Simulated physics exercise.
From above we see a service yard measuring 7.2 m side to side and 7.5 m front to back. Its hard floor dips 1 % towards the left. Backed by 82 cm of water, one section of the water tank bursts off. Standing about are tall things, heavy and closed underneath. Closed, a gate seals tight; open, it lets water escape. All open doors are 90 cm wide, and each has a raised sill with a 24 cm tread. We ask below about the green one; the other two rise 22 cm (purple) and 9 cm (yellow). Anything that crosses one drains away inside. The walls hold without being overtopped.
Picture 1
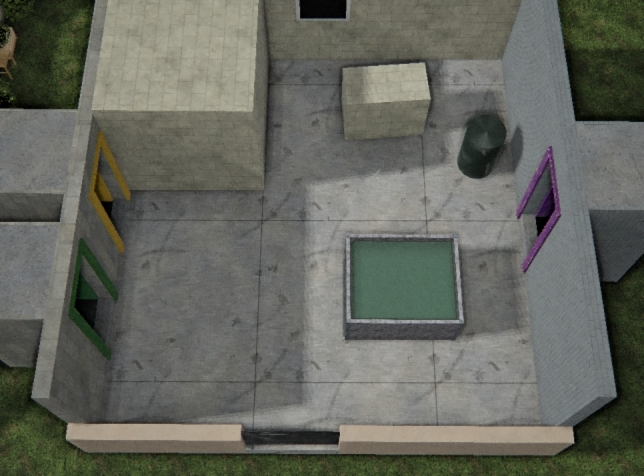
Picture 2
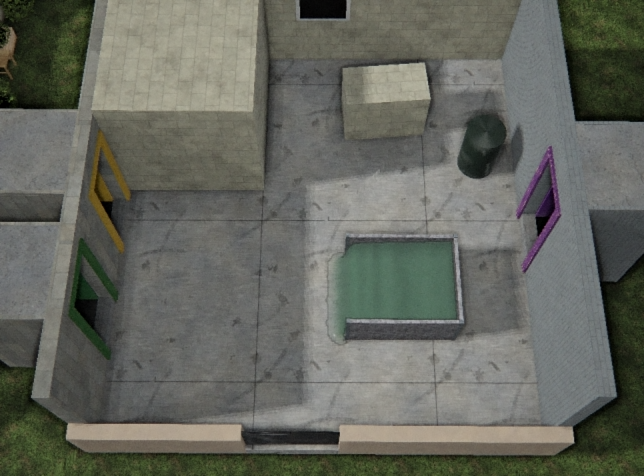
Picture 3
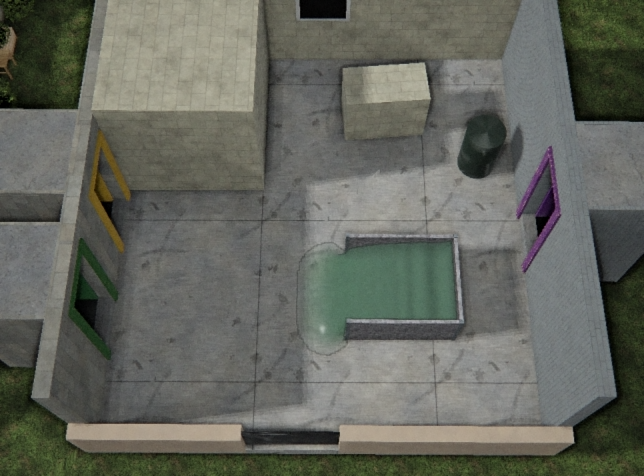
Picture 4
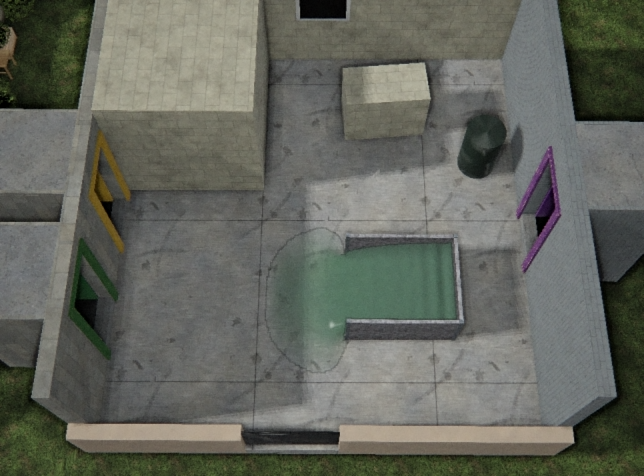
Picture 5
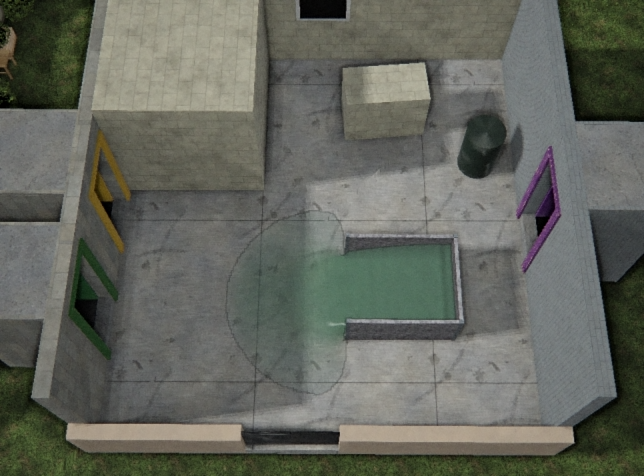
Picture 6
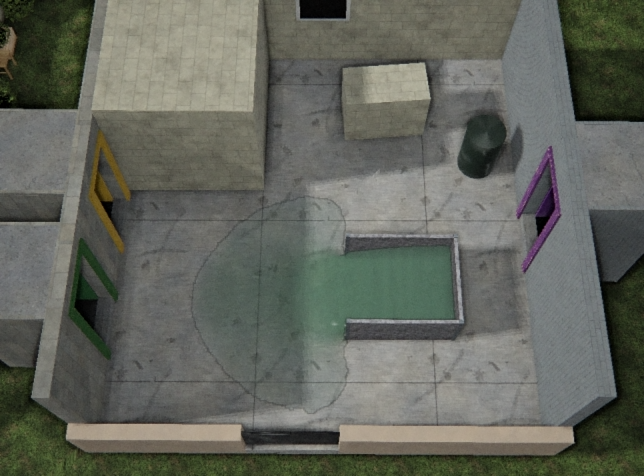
Green water fills a raised rectangular tank right of centre in a walled grey yard, seen from above by a still camera. A yellow and a green doorway stand on the left wall, a purple one on the right, with pale blocks and a dark barrel towards the back. The tank's left side gives way, and water pours out, spreading leftward across the floor in a widening, thinning rounded sheet.
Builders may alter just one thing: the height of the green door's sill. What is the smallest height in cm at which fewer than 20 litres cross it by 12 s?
About 25 cm.
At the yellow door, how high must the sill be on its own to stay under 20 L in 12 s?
Roughly 27 cm at yellow.
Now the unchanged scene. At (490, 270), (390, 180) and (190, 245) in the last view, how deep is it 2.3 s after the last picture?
First 0, then 0, then 3 cm.
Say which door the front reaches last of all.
Purple.
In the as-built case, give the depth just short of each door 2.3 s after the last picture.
Purple door: 0 cm; yellow door: 27 cm; green door: 20 cm.
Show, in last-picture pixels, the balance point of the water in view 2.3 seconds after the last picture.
My guess is close to (218, 308).
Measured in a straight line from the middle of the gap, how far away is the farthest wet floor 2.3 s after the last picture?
Reach: Approx. 5.2 m.
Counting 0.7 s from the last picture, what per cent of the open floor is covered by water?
Wet share: Around 40 %.
Then, 0.7 s after the last picture water covers 40 % of the floor, deepest (34 cm) near (115, 308); 31 cm at the green door, 2 litres in over its 22 cm sill.
Then, 2.3 s after the last picture water covers 40 % of the floor, deepest (28 cm) near (101, 423); 20 cm at the green door, 36 litres in over its 22 cm sill.
Then, 11.3 s after the last picture water covers 90 % of the floor, deepest (8 cm) near (100, 434); 8 cm at the green door, 38 litres in over its 22 cm sill.
At the green door as built, the water peaked near 31 cm, 0.7 s after the last picture.
Run again over the same 12 s with other heights there, 38 litres in over 22 cm, 3 litres over 29.5 cm. The limit of 20 litres is kept from about 25 cm up.
